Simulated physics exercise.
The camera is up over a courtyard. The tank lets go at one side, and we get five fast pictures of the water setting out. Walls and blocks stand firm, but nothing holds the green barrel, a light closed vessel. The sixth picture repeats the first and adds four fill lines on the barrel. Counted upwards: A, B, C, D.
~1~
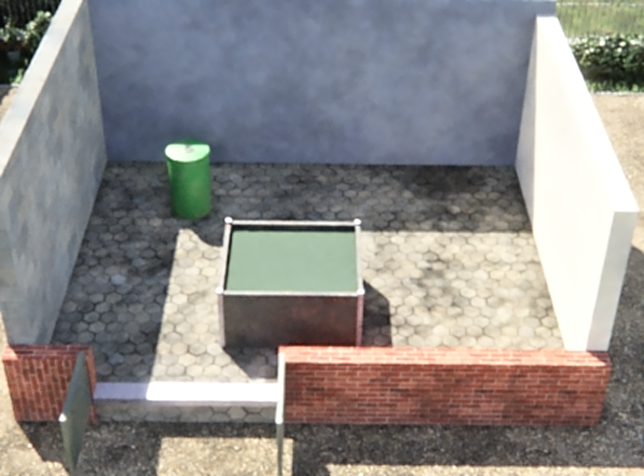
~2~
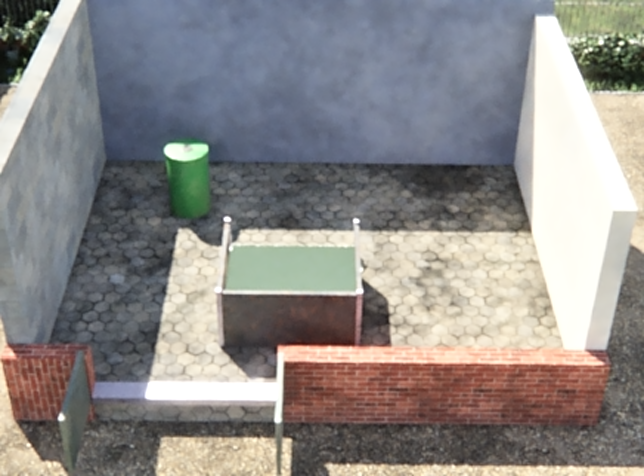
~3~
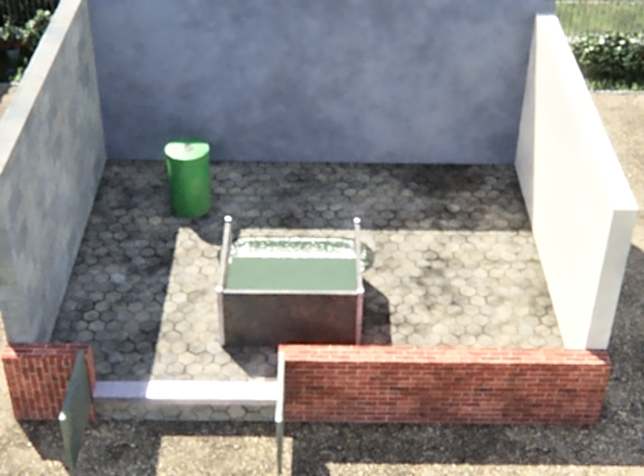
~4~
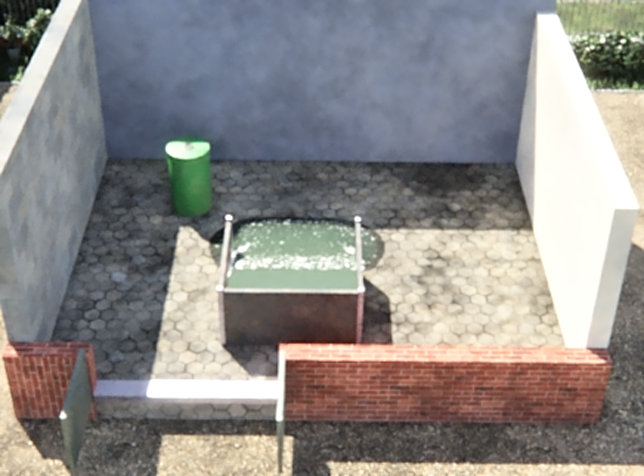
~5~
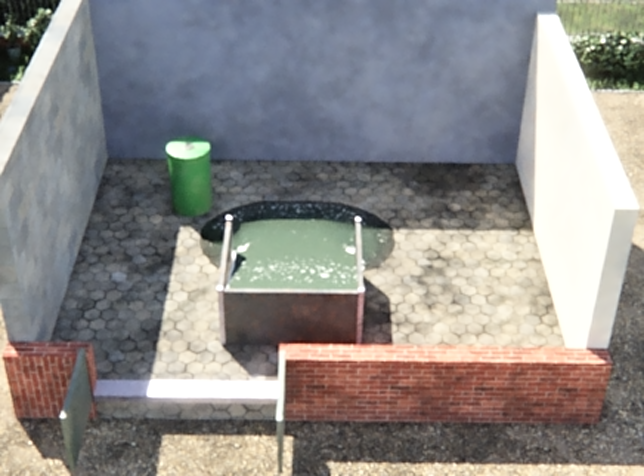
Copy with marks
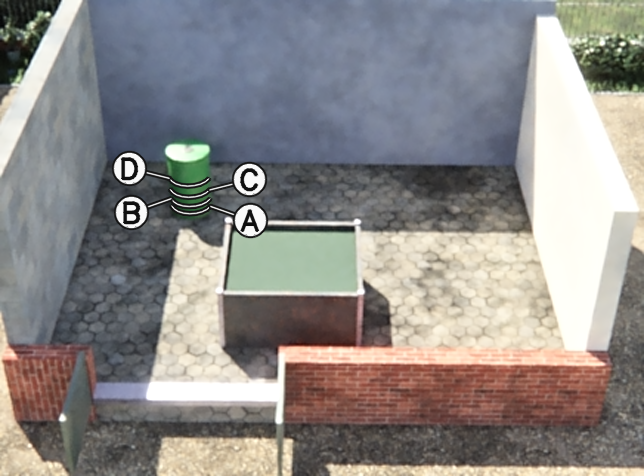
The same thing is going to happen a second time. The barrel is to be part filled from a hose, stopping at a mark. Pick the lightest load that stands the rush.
B will do.
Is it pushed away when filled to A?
Yes, it does.
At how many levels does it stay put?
Three.
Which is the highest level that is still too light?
A.
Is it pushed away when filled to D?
No, that is safe.
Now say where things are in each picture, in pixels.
Lid of the green barrel at (188, 150); tank full, its middle at (292, 262); open gate at (186, 349), in the first picture.
Water covers 2 % of the ground, mostly out of sight from here, in the second picture.
Water covers 5 % of the ground, mostly out of sight from here, in the third picture.
In the fourth picture, 8 % of the ground under water, its edge towards the barrel at (216, 244).
Lid of the green barrel at (188, 147); 12 % of the ground under water, its edge towards the barrel at (214, 226), in the fifth picture.
In white, A at (189, 213); B at (189, 206); C at (188, 197); D at (187, 186); from the bottom up A, B, C, D.
With A, it is pushed about its own width away.
With B, it does not move.
With C, it does not move.
With D, it does not move.
